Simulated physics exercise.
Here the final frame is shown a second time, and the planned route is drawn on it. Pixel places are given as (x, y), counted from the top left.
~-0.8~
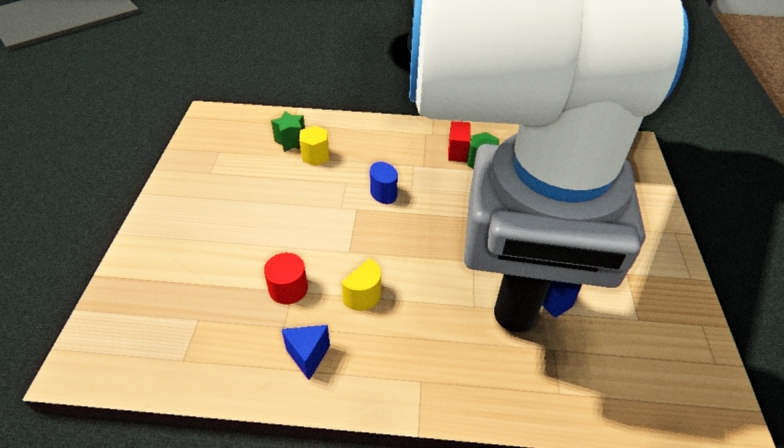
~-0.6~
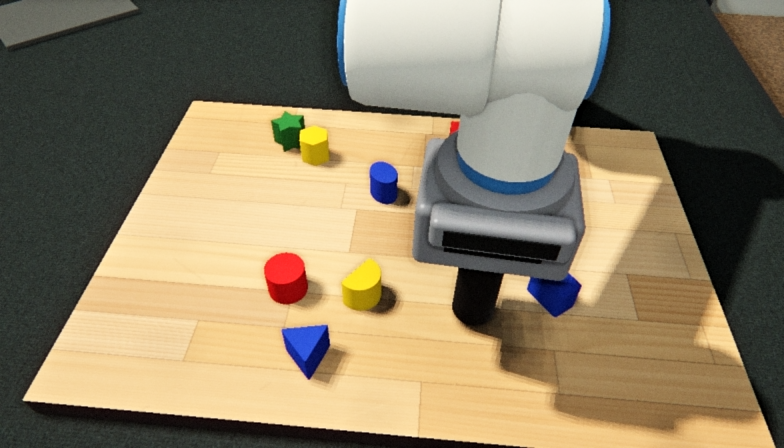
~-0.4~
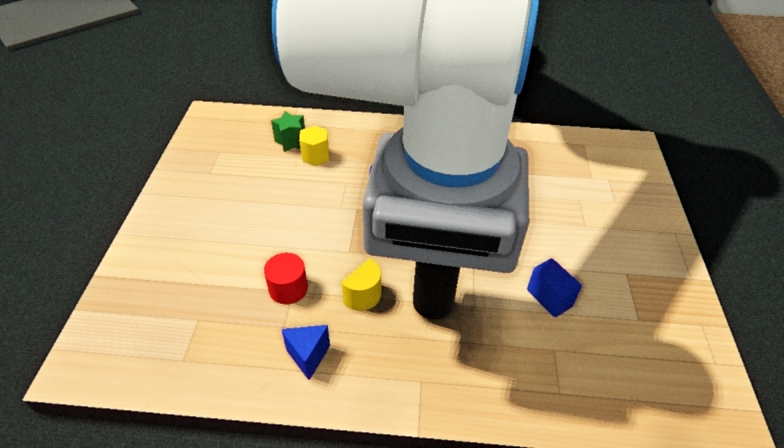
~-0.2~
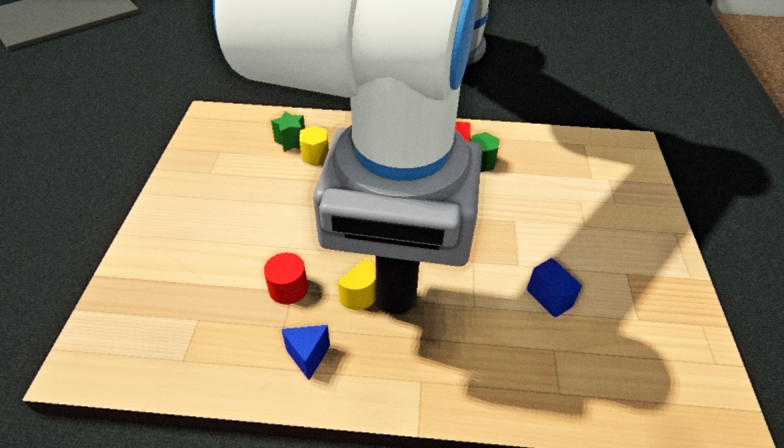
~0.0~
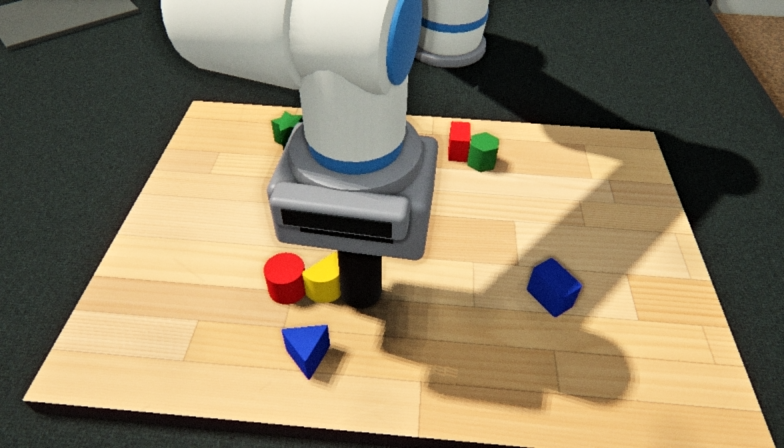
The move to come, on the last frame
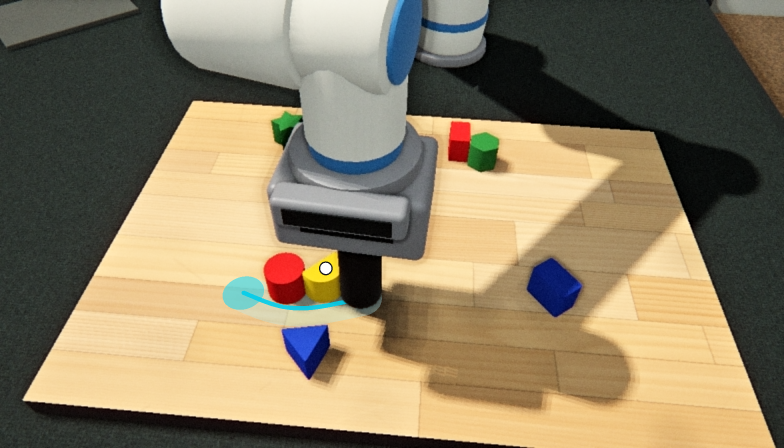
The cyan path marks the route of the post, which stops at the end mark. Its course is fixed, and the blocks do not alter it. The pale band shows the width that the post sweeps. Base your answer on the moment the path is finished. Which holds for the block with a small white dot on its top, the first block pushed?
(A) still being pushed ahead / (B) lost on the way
A
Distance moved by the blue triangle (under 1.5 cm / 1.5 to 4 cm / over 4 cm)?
The best fit is under 1.5 cm.
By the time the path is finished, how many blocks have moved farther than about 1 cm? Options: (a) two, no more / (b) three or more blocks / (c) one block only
Correct choice: A.
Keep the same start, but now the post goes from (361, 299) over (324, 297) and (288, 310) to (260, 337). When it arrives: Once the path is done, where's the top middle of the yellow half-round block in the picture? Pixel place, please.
Around (236, 286).
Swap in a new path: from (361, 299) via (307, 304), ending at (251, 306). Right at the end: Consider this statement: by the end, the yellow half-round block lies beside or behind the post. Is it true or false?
It is false.
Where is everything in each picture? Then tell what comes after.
The first frame shows tip of the post at (515, 315), middles of tops, red round block at (284, 267), blue triangle at (305, 338), yellow half-round block at (364, 276).
The second frame shows post at (473, 308), nothing pushed.
The third frame shows post at (433, 303), nothing pushed.
The fourth frame shows post at (396, 297), yellow half-round block at (360, 275).
The fifth frame shows post at (361, 292), red round block at (284, 267), blue triangle at (305, 338), yellow half-round block at (326, 268).
The line goes from (361, 299) via (321, 307) and (279, 306), ending at (243, 293); the dot is on the yellow half-round block.
On the path given first. One third of the way, post at (319, 300); red round block at (254, 267); yellow half-round block at (281, 280), turned 20° anticlockwise.
Two thirds of the way, post at (277, 299); red round block at (222, 257); yellow half-round block at (238, 279), turned 15° anticlockwise.
At the end, post at (241, 286); red round block at (194, 240); blue triangle unmoved; yellow half-round block at (203, 263).
